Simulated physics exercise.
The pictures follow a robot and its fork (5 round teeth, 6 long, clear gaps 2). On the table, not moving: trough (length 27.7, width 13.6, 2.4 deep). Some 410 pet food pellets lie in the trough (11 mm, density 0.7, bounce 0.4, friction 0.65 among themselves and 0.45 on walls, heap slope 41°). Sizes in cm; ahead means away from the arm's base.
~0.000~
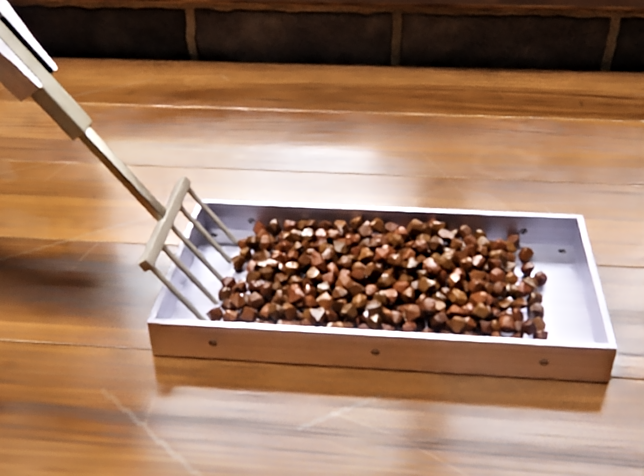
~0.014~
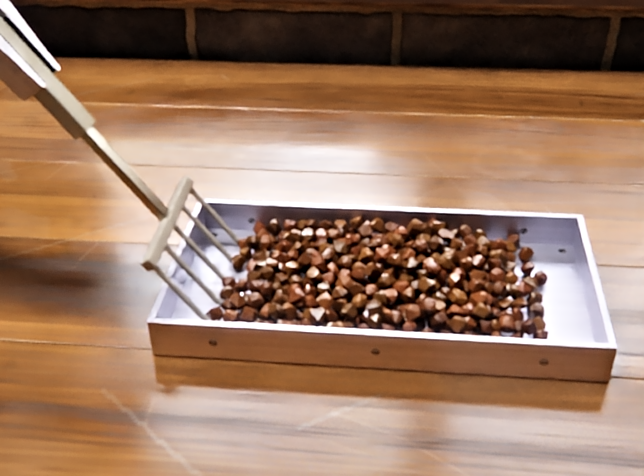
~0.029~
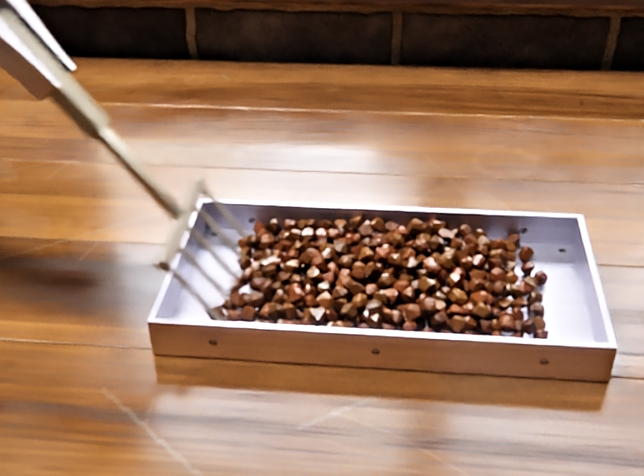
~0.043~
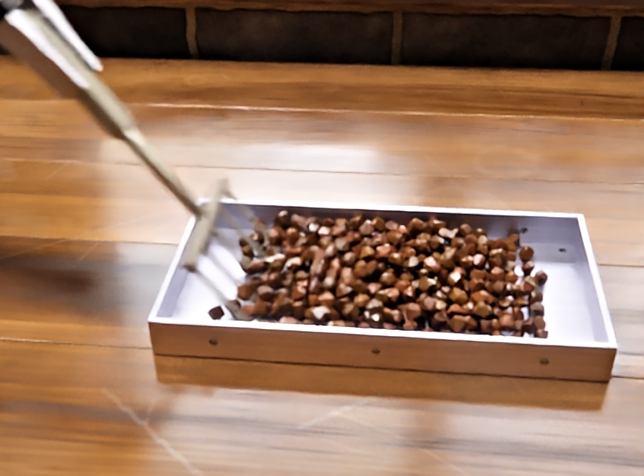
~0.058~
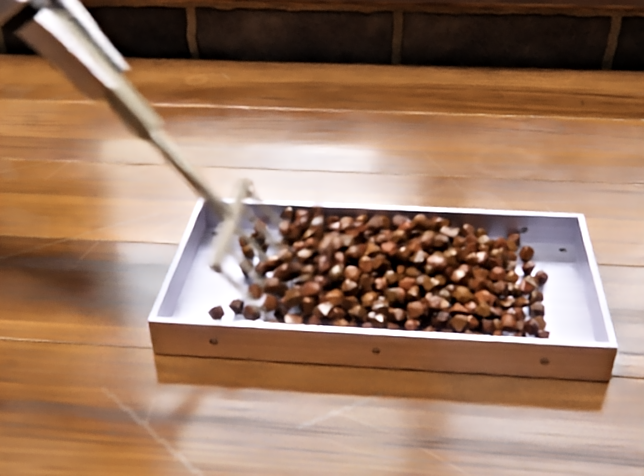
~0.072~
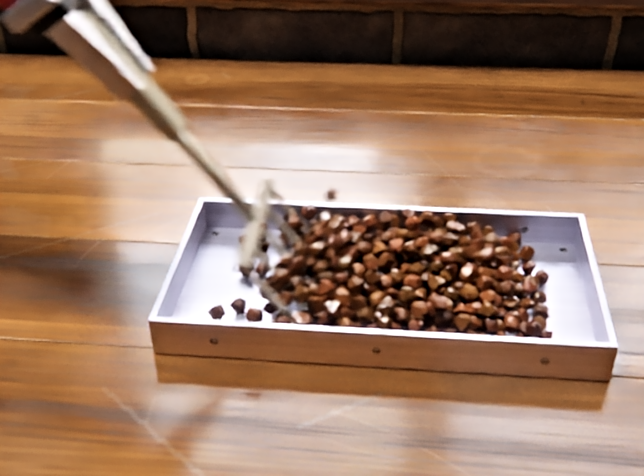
The clip opens on a robot arm holding a fork at the left end of a shallow tray of brown pellets on a wooden table. The fork barely moves at first, then pushes rightward into the pellets, bunching them higher while a few stay behind on the left.
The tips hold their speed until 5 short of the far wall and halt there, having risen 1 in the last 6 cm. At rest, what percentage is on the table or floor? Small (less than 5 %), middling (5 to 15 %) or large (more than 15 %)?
On the table or floor the share is large, more than 15 %.
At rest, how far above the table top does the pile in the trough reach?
About 4.5 cm.
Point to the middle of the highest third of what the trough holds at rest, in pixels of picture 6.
Around (558, 283).
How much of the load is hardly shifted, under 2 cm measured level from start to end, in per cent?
About 5 per cent.
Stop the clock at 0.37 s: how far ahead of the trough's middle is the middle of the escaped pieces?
Some 20 cm.
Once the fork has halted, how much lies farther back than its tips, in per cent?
About 40 per cent.
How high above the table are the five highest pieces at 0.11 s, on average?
Roughly 7 cm.
By 0.11 s, sloping 55°, highest piece 9 above the table; 405 in the trough, 2 in flight or on the tool.
By 0.15 s, sloping 55°, highest piece 10 above the table; 401 in the trough, 2 on the table or floor, 4 in flight or on the tool.
By 0.37 s, sloping 55°, highest piece 6 above the table; 306 in the trough, 98 on the table or floor, 3 in flight or on the tool.
By 1.07 s, sloping 55°, highest piece 4 above the table; 306 in the trough, 101 on the table or floor.
Final count, 306 in the trough, 101 on the table or floor. That is 25 % on the table or floor.
